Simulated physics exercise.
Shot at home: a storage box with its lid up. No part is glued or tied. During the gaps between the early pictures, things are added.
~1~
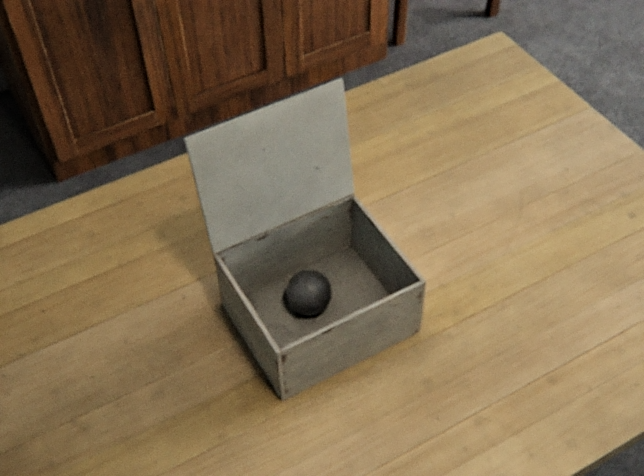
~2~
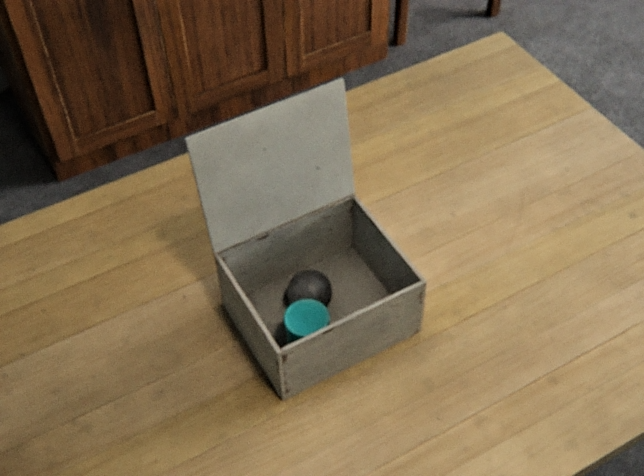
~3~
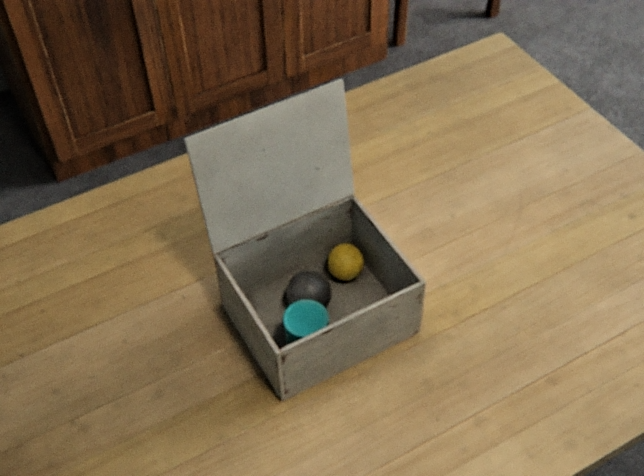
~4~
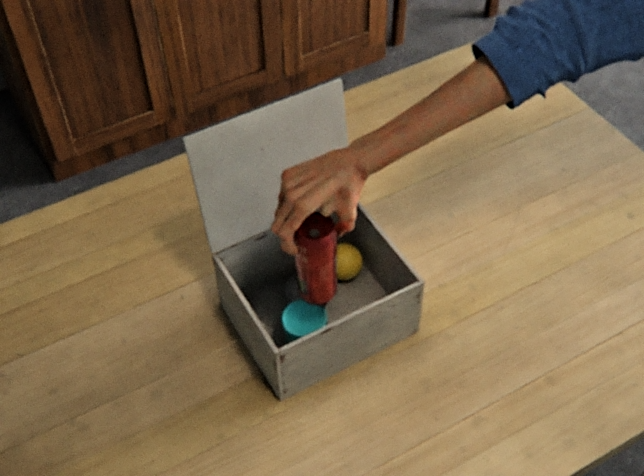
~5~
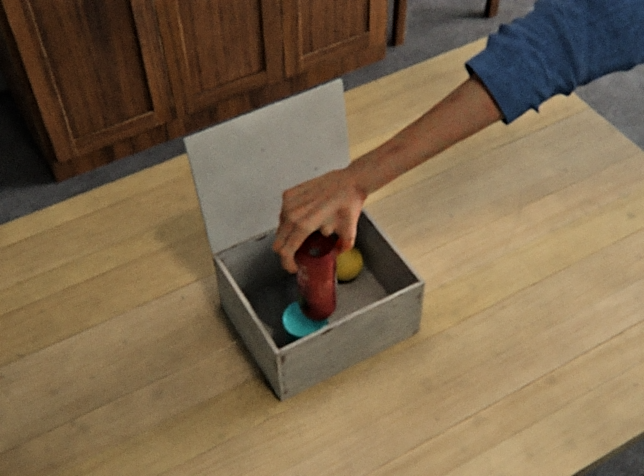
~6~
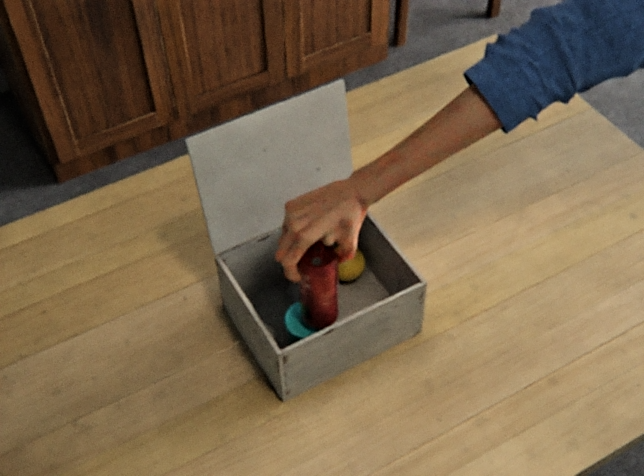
A hand lowers a red can into an open box holding balls and a teal cup.
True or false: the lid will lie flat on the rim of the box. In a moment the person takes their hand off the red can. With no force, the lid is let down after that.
False.
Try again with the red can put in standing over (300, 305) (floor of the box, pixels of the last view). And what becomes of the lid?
Lid open.
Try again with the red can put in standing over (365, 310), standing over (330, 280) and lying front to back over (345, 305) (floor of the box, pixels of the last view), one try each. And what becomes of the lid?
At first it fails to shut, the second time it manages to shut, and the third time it manages to shut.
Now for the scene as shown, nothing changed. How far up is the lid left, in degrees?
It stays some 40° above the rim.
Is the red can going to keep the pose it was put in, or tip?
After all that, it keeps its set angle.
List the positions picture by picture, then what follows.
In the first picture, the last thing is not in view yet; grey ball (309, 293).
In the second picture, the last thing is not in view yet.
In the third picture, the last thing is not in view yet.
The fourth picture shows coming down; red can (316, 261).
The fifth picture shows coming down; red can (317, 278).
The sixth picture shows in place under the hand; red can (319, 287).
Then, 1.10 s later than the last frame, lid starting down.
Then, 1.50 s later than the last frame, lid 65° above the rim.
Then, 1.80 s later than the last frame, lid 41° above the rim.
Then, 3.60 s later than the last frame, lid 40° above the rim.
When it is over, lid 40° above the rim; all 4 as before. End places, in pixels of the last picture, red can near (319, 288).
